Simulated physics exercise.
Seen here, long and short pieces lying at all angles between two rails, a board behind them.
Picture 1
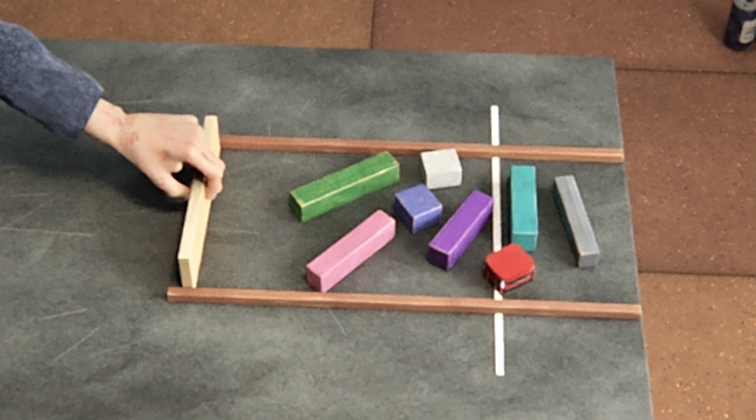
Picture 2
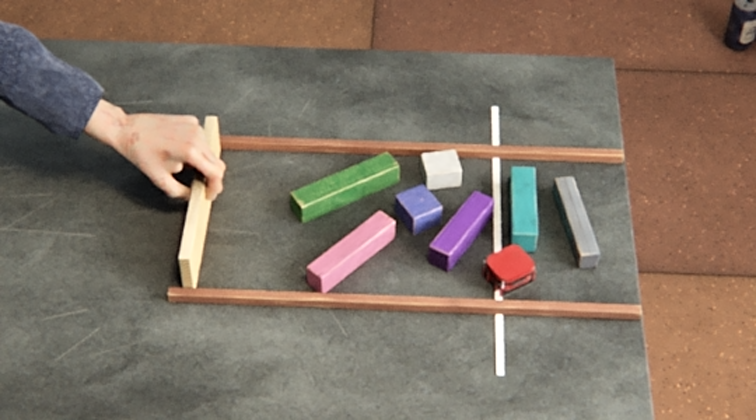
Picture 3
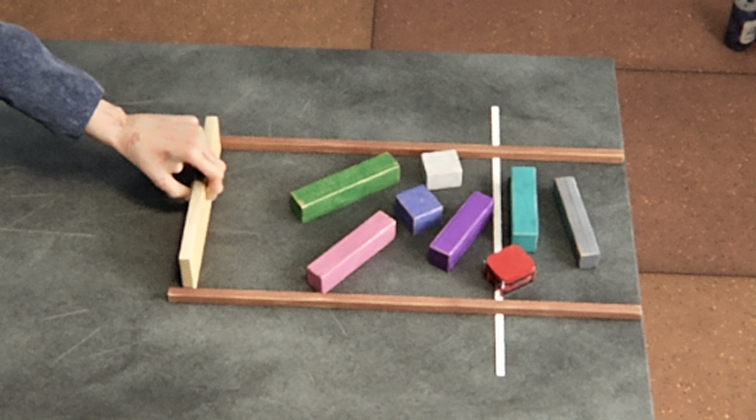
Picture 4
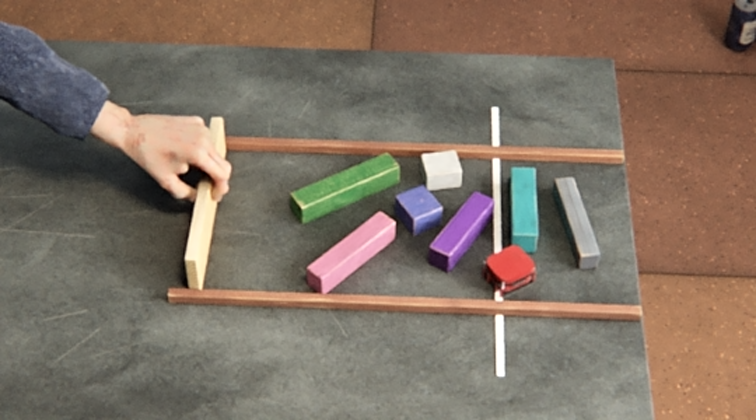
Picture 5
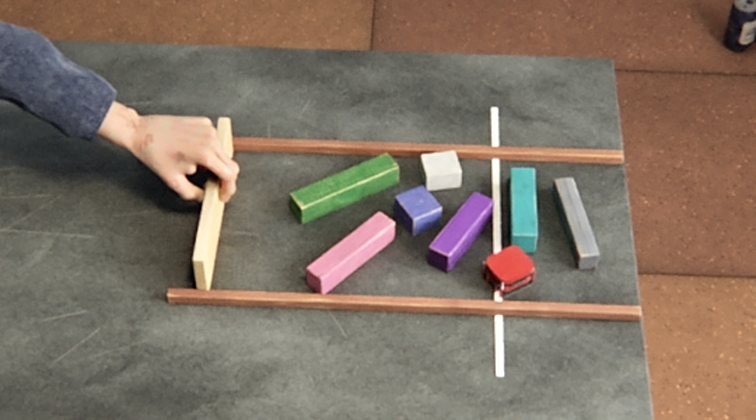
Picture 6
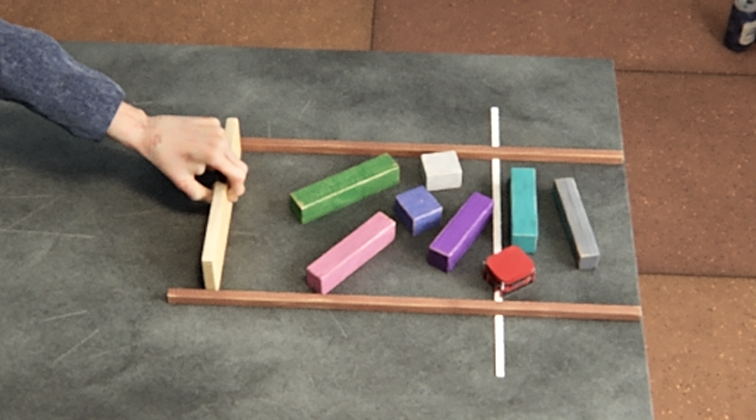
On a dark grey slab over brown tiles, seen from above at a fixed angle, two copper-coloured rails run left to right. Between them lie green, pink and purple bars, white and blue blocks, and, near a white tape line at right, a red block, a turquoise bar and a grey stick. A hand holding a pale board at left stays nearly still, then slides it slightly rightward, touching none of the pieces.
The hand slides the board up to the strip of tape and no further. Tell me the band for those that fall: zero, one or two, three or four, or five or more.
In the end the number that fall off is zero.
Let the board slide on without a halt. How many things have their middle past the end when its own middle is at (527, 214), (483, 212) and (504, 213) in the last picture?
It would be 1, 0 and 0.
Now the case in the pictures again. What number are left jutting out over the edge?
1 of them.
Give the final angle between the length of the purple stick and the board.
Roughly 20° out of line.
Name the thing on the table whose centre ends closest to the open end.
Foremost is the grey stick.
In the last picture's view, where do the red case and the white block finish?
The red case at (574, 284), the white block at (538, 171).
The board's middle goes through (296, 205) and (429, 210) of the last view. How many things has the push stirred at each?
At the one place 1, at the other 7.
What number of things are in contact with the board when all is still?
The number is 2.
Early on, none off yet; grey stick at rest near (575, 223); turquoise bar at rest near (523, 210); red case at rest near (509, 272).
A while later, none off yet; grey stick moving near (584, 223); turquoise bar travelled a little near (558, 213); red case travelled about its own width near (538, 278).
Finally, the number that fall off is zero.
